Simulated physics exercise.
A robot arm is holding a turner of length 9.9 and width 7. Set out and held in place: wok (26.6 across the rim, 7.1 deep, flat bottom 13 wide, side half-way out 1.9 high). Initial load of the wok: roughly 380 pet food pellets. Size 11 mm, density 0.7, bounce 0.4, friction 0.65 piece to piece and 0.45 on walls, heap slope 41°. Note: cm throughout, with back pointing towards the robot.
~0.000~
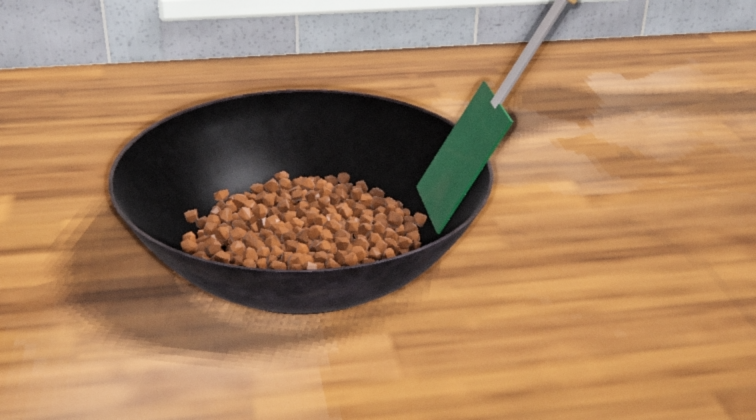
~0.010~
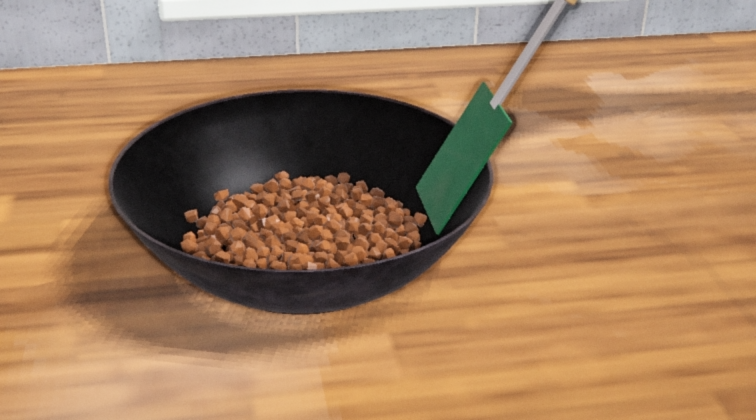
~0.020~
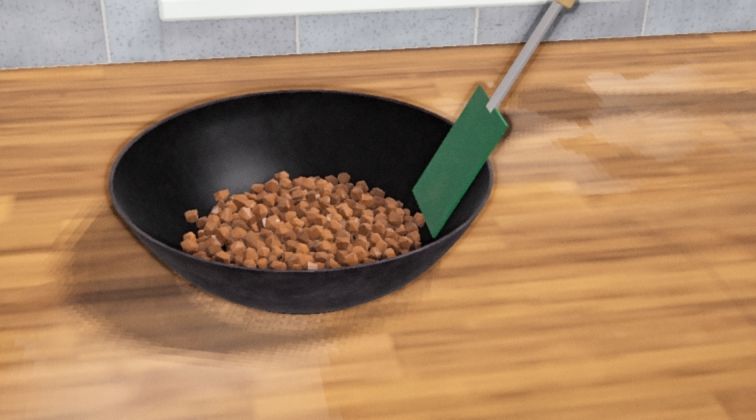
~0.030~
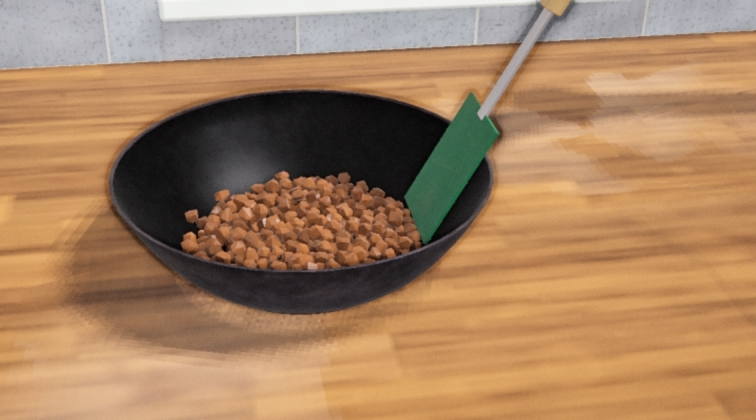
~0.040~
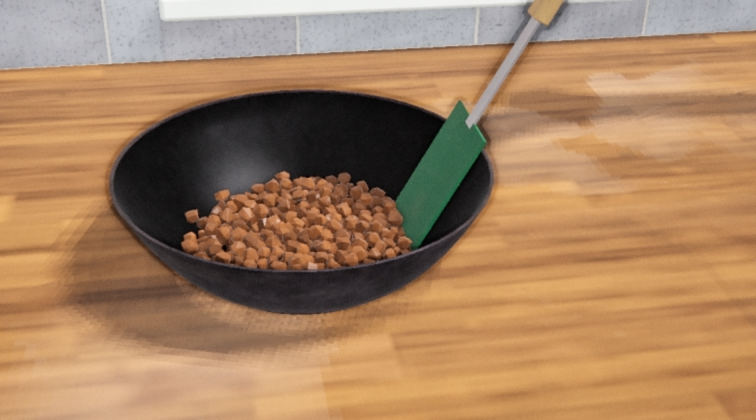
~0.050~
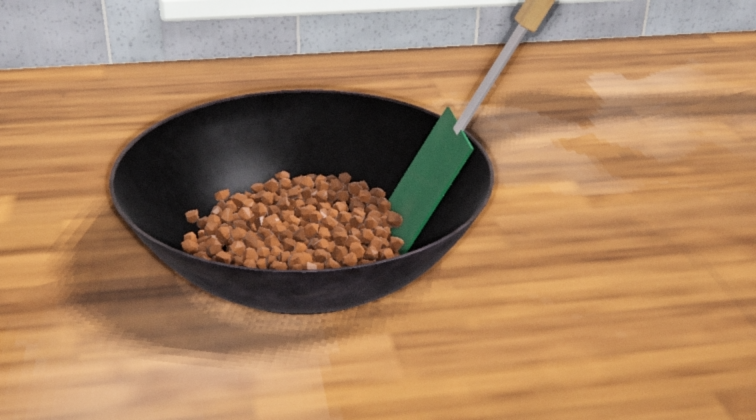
A black wok holding a heap of small reddish-brown pellets sits on a light wooden countertop, seen from slightly above, with grey tiles along the back. A green turner with a grey shaft leans into the wok's right side, its blade angled down beside the pellets. The turner slides a short way down and left until its blade meets the heap's right edge, revealing more of its wooden handle, while the view stays still.
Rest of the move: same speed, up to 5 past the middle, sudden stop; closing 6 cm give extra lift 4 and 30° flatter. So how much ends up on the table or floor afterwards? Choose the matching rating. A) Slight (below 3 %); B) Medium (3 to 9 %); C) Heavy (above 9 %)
A.
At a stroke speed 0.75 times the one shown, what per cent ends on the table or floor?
Something close to 0 per cent ends up on the table or floor.
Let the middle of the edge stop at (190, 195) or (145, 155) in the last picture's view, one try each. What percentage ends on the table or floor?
Try 1: Approx. 15 %; try 2: Approx. 30 %.
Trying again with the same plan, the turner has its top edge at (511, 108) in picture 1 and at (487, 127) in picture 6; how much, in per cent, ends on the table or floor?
About 0 per cent.
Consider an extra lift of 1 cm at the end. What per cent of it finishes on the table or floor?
It comes to around 0 percent.
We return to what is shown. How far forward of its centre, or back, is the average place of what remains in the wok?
Roughly 4.5 centimetres ahead.
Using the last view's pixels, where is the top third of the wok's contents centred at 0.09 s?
Roughly at (282, 216).
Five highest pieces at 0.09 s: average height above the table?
About 7 cm.
By 0.09 s, sloping 61°, highest piece 10 above the table; 380 in the wok.
By 0.13 s, sloping 50°, highest piece 16 above the table; 377 in the wok, 3 on the blade or in flight.
By 0.36 s, sloping 31°, highest piece 23 above the table; 376 in the wok, 2 on the table or floor, 2 on the blade or in flight.
By 1.41 s, sloping 31°, highest piece 8 above the table; 376 in the wok, 4 on the table or floor.
Final count, 376 in the wok, 4 on the table or floor. That is 1 % on the table or floor.
